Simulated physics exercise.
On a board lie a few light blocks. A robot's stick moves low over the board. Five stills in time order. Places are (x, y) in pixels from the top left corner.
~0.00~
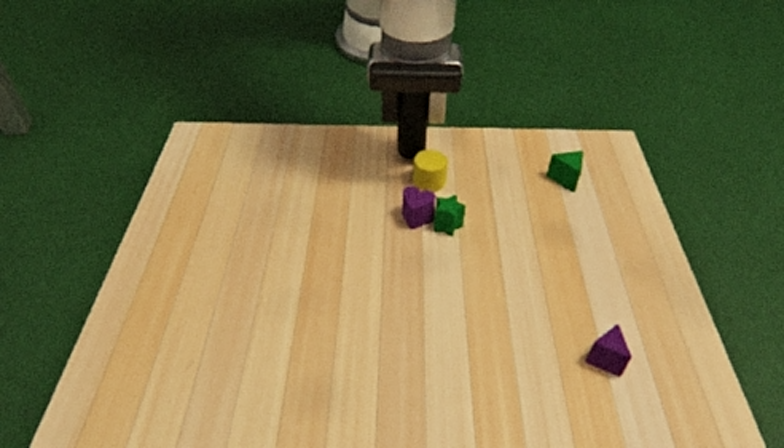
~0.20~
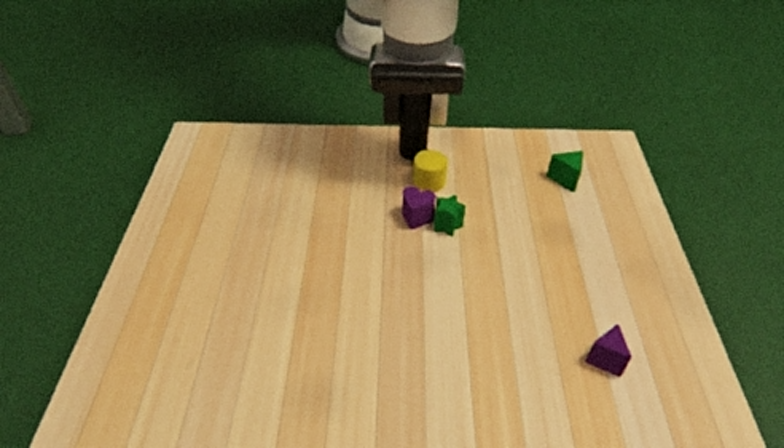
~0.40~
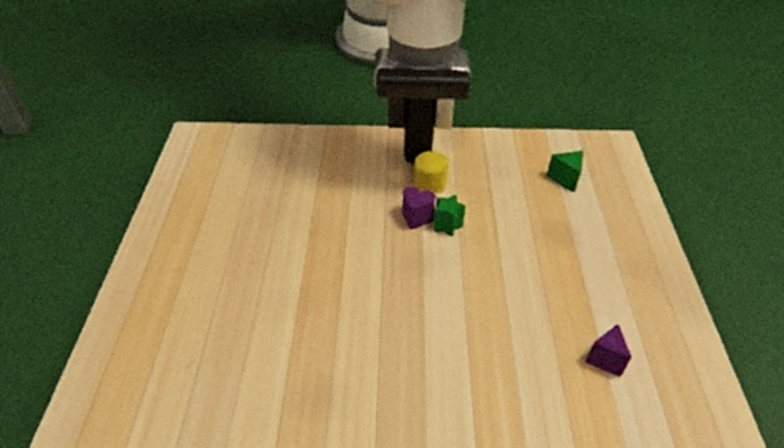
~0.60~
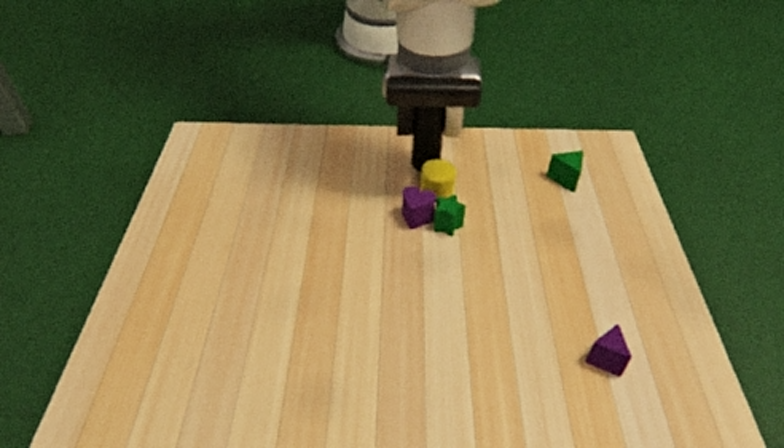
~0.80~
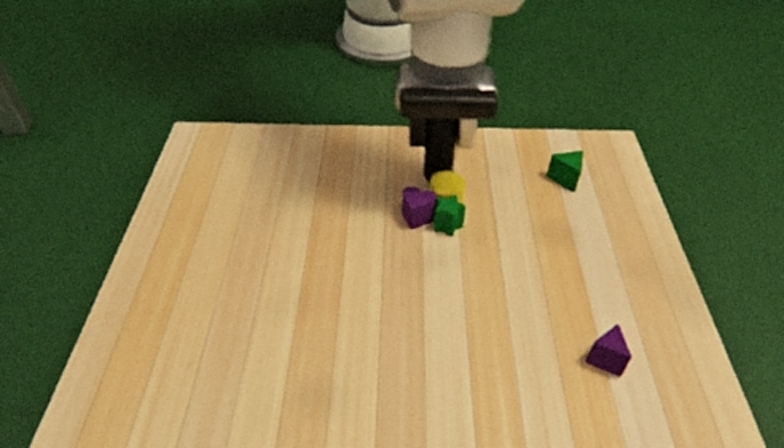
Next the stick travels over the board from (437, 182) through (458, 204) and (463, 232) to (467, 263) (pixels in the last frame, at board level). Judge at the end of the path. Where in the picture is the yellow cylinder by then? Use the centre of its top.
My prediction: (462, 268).
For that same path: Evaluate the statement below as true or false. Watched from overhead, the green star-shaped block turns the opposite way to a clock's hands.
False.
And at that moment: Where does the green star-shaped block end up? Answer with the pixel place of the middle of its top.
The middle of its upper face should be somewhere near (428, 263).
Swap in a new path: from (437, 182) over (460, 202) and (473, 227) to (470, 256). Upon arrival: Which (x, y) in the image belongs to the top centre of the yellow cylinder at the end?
Top centre: (458, 258).
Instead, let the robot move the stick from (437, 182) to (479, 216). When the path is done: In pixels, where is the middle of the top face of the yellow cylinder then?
It comes to (473, 217).
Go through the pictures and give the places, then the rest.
In the first frame, stick's lower end at (411, 150); purple heart block at (418, 196); yellow cylinder at (431, 160); green star-shaped block at (450, 204).
In the second frame, stick at (413, 152); blocks still.
In the third frame, stick at (418, 156); yellow cylinder at (432, 161).
In the fourth frame, stick at (426, 164); yellow cylinder at (439, 169).
In the fifth frame, stick at (438, 175); purple heart block at (418, 196); yellow cylinder at (448, 182); green star-shaped block at (450, 204).
The first path, step by step. One third of the way, stick at (459, 197); yellow cylinder at (462, 206); green star-shaped block at (450, 226), turned 40° clockwise.
Two thirds of the way, stick at (464, 225); yellow cylinder at (463, 236); green star-shaped block at (439, 251), turned 65° clockwise.
At the end, stick at (468, 255); purple heart block still; yellow cylinder at (462, 268); green star-shaped block at (428, 263), turned 110° clockwise.
